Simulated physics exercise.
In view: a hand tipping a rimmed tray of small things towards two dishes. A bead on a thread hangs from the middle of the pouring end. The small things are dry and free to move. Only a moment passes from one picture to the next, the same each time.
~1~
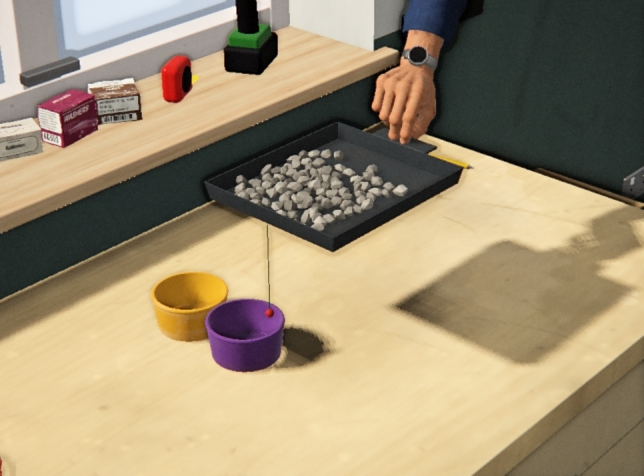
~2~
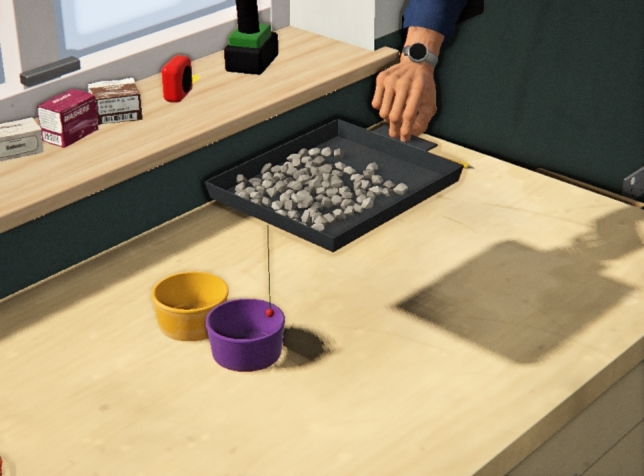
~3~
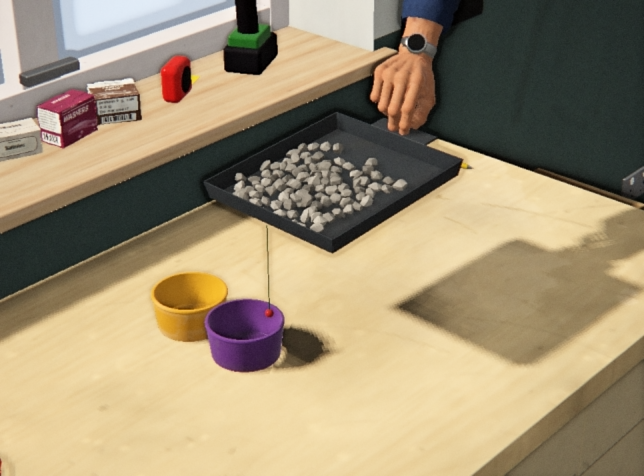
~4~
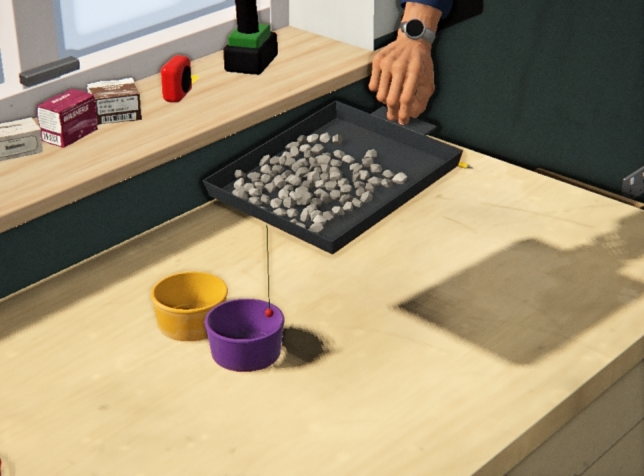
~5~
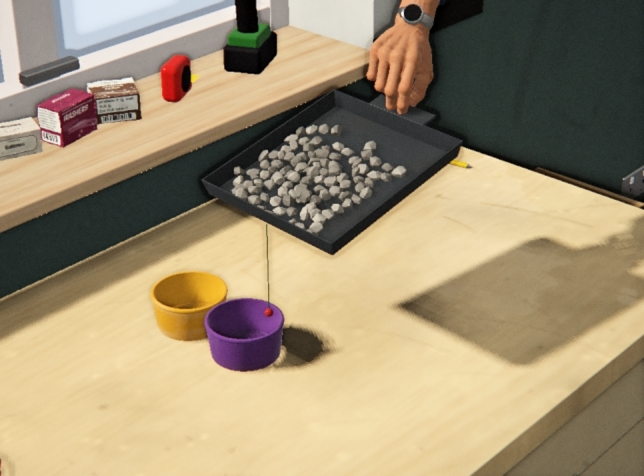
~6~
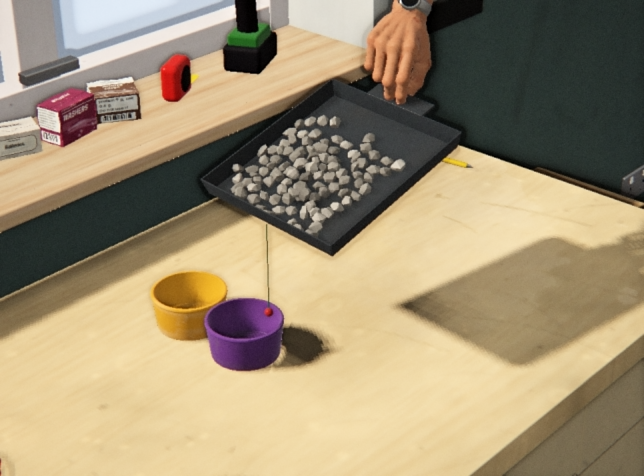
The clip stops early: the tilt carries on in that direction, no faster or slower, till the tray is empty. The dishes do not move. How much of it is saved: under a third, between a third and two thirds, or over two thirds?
They take under a third between them.
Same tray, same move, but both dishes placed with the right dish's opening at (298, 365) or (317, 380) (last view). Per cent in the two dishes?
The first gives 80 %, the second 70 %.
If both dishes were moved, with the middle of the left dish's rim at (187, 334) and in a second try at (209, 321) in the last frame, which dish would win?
One: The dish on the right. Two: The right dish.
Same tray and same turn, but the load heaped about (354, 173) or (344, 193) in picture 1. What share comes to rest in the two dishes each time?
Roughly 0 per cent, and 0 per cent.
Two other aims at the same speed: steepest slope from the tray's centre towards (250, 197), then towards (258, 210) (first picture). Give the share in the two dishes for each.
The first gives 70 %, the second 60 %.
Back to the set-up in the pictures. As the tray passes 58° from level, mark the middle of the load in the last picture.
Around (286, 189).
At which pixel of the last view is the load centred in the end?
Close to (269, 404).
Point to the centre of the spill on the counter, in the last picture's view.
Roughly at (268, 405).
Soon after the last picture, tray tipped steeply; all on the tray.
A little later, tray tipped right over; about a third on the tray; about a third outside both; about a quarter in the air.
Later still, tray tipped past a quarter turn; a stray few in the right dish; nearly all outside both.
At rest, tray tipped past a quarter turn; a stray few in the right dish; none in the left dish; nearly all outside both.
